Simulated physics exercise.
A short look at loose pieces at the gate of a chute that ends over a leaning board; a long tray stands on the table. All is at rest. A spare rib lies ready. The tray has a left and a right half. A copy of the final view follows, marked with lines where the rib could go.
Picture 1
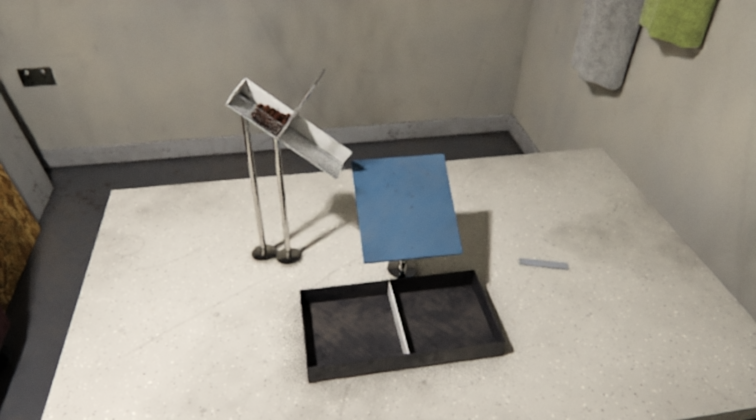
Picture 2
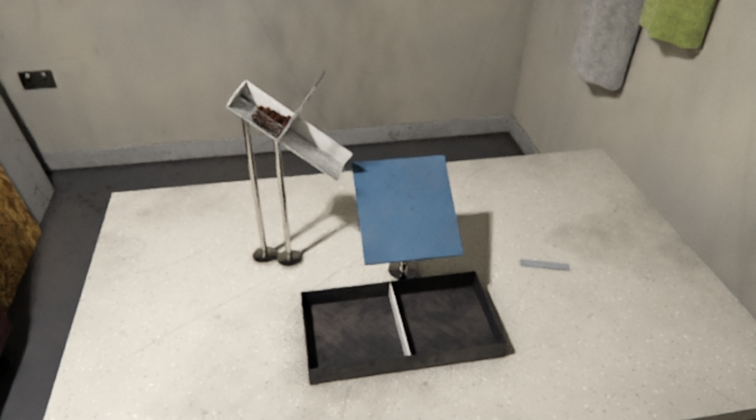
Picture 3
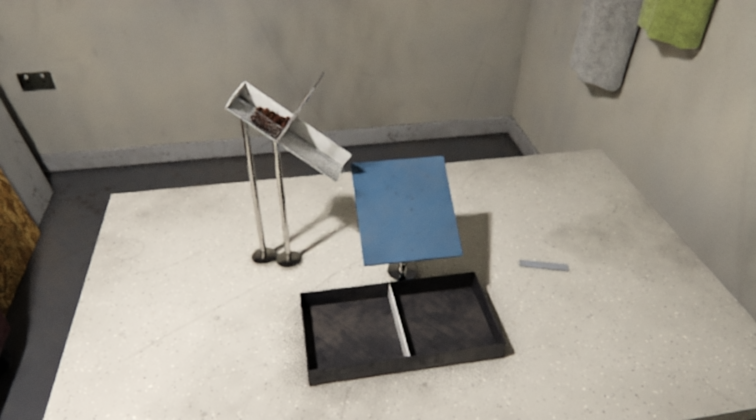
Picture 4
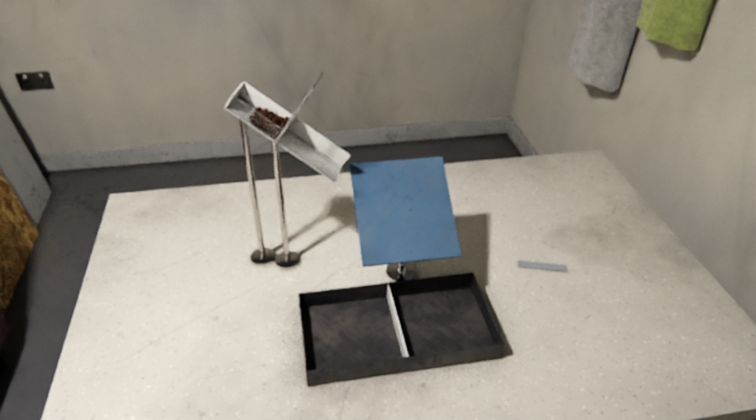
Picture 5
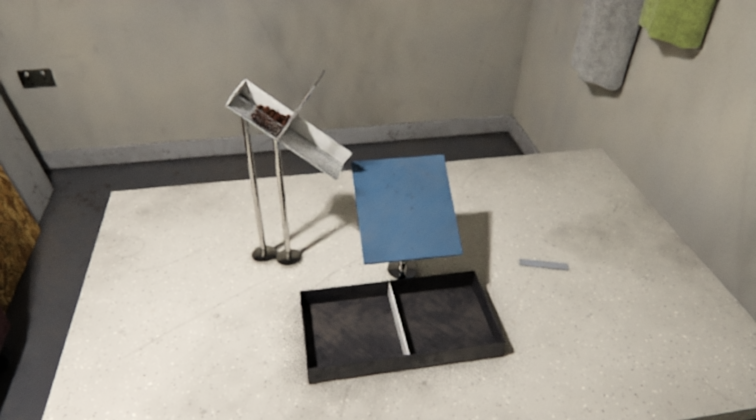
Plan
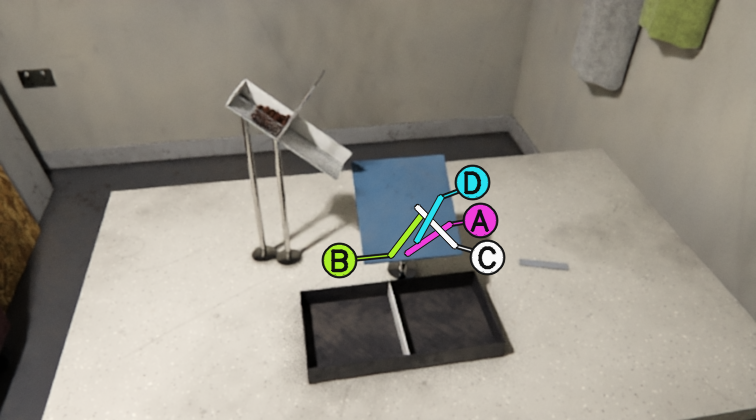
On a pale tabletop, small reddish-brown pieces resting behind a chute's gate above a tilted blue board and divided black tray, nothing moving.
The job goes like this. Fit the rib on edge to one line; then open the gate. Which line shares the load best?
A works best here.
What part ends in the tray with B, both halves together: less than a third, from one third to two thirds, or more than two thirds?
More than two thirds.
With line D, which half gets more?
More lands on the right.
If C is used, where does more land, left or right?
The right half.
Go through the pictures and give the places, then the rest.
The first picture shows load behind the gate near (275, 117), allspice berries; lip of the chute near (340, 171), sloping gently.
The second picture shows middle of the board near (406, 207), tilted fairly steeply; middle of its low edge near (415, 260); of its high edge near (399, 158).
The third picture shows front corners of the tray near (308, 371) and (506, 343); front end of its middle wall near (409, 357).
The fourth picture shows middle of the load near (274, 120); lip near (338, 174).
The fifth picture shows middle of the load near (275, 118); lip near (340, 172).
On the marked copy, line A from (449, 224) to (407, 253); line B from (421, 214) to (390, 255); line C from (417, 207) to (454, 245); line D from (440, 197) to (417, 240).
Choosing A, of what is caught, close to two thirds in the left half, close to a third in the right.
Choosing B, of what is caught, all but a few in the left half, a small share in the right.
Choosing C, of what is caught, a small share in the left half, all but a few in the right.
Choosing D, of what is caught, a small share in the left half, the bulk in the right.
